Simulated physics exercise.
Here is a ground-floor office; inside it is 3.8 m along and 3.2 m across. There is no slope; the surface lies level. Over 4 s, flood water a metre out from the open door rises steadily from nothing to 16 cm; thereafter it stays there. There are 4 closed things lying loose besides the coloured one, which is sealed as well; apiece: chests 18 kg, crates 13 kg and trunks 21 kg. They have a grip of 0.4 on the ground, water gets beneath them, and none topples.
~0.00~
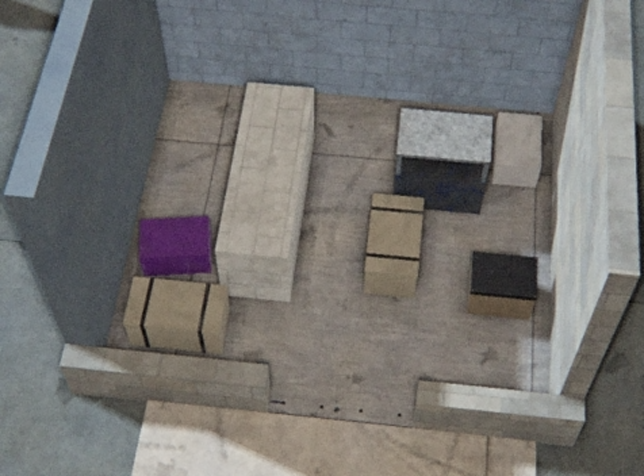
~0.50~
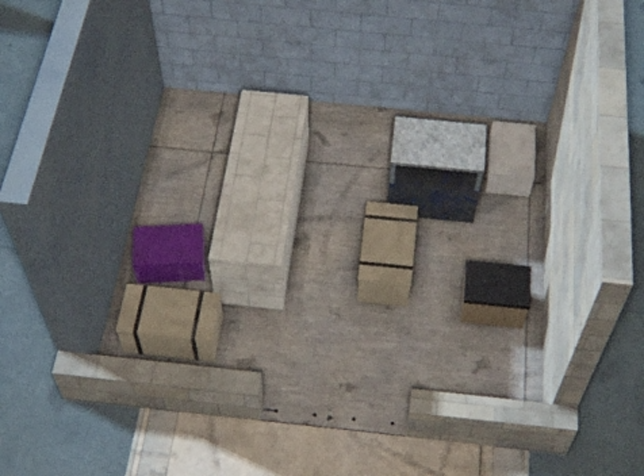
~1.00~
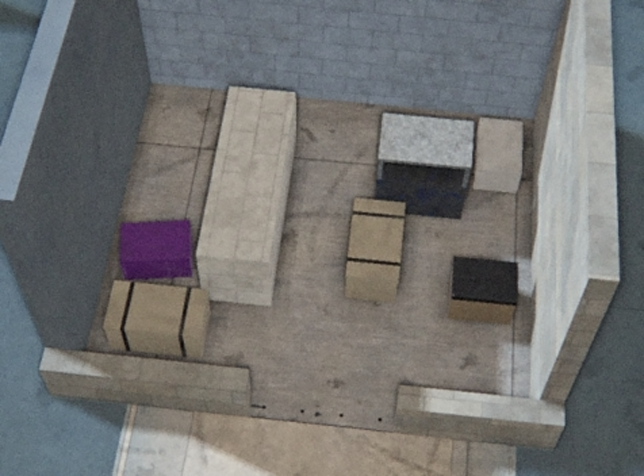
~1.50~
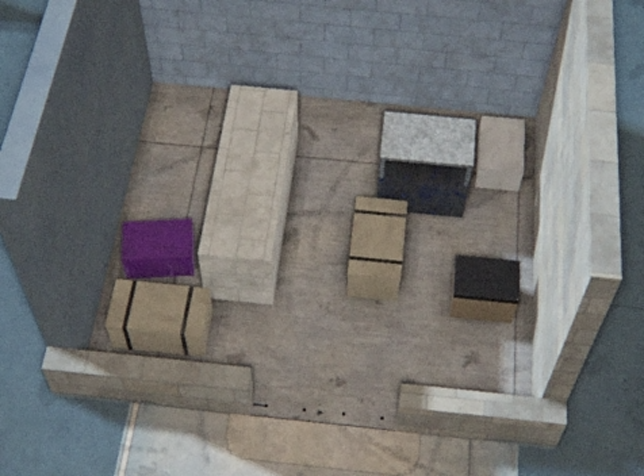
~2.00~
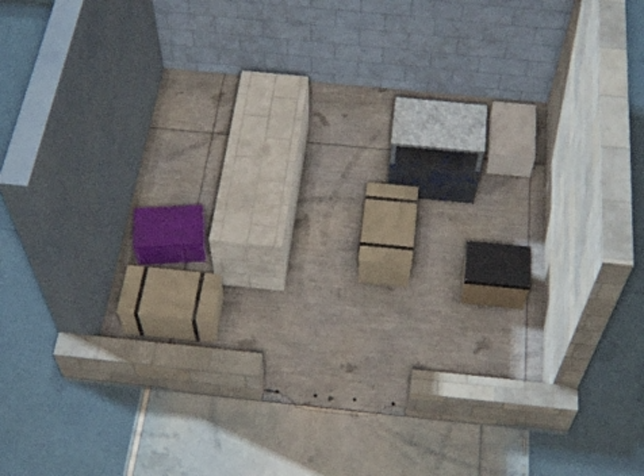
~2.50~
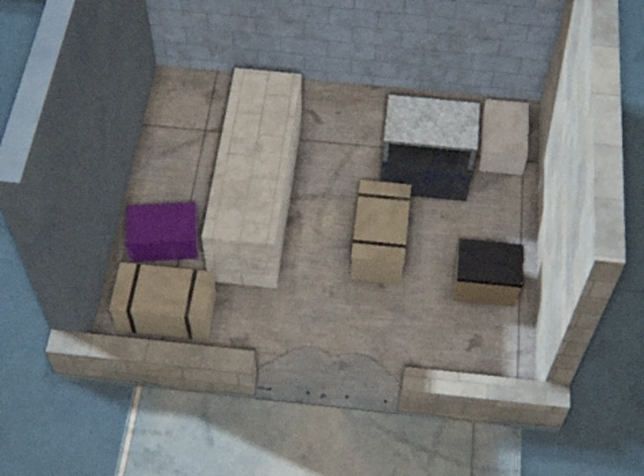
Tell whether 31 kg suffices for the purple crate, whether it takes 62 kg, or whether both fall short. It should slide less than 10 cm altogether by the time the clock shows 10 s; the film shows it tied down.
Odds are the lighter choice passes.
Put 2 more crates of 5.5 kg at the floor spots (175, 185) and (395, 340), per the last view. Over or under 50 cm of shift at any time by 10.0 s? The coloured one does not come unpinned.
The first comes out below the threshold, the second above the threshold.
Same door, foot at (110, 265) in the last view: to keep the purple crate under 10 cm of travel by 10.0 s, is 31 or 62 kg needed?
Result: Lighter option suffices.
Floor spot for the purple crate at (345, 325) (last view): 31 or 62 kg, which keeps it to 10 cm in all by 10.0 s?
The answer: You need the heavier weight.
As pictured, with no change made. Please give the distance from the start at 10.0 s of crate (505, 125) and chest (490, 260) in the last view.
In turn: 40 cm, 10 cm.
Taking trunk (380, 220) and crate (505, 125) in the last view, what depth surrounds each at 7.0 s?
Roughly 8 and 5 cm.
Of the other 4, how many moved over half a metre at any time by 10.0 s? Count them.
Counting them up, I find 0.
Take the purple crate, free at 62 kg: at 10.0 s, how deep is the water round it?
About 6 cm.
After 3.5 s the purple crate would be 0 cm from its start with 31 kg and 0 cm from its start with 62 kg; 0 cm of water round it then.
After 4.5 s the purple crate would be 0 cm from its start with 31 kg and 0 cm from its start with 62 kg; 0 cm of water round it then.
After 7.0 s the purple crate would be 0 cm from its start with 31 kg and 0 cm from its start with 62 kg; 2 cm of water round it then.
After 10.0 s the purple crate would be 0 cm from its start with 31 kg and 0 cm from its start with 62 kg; 6 cm of water round it then.
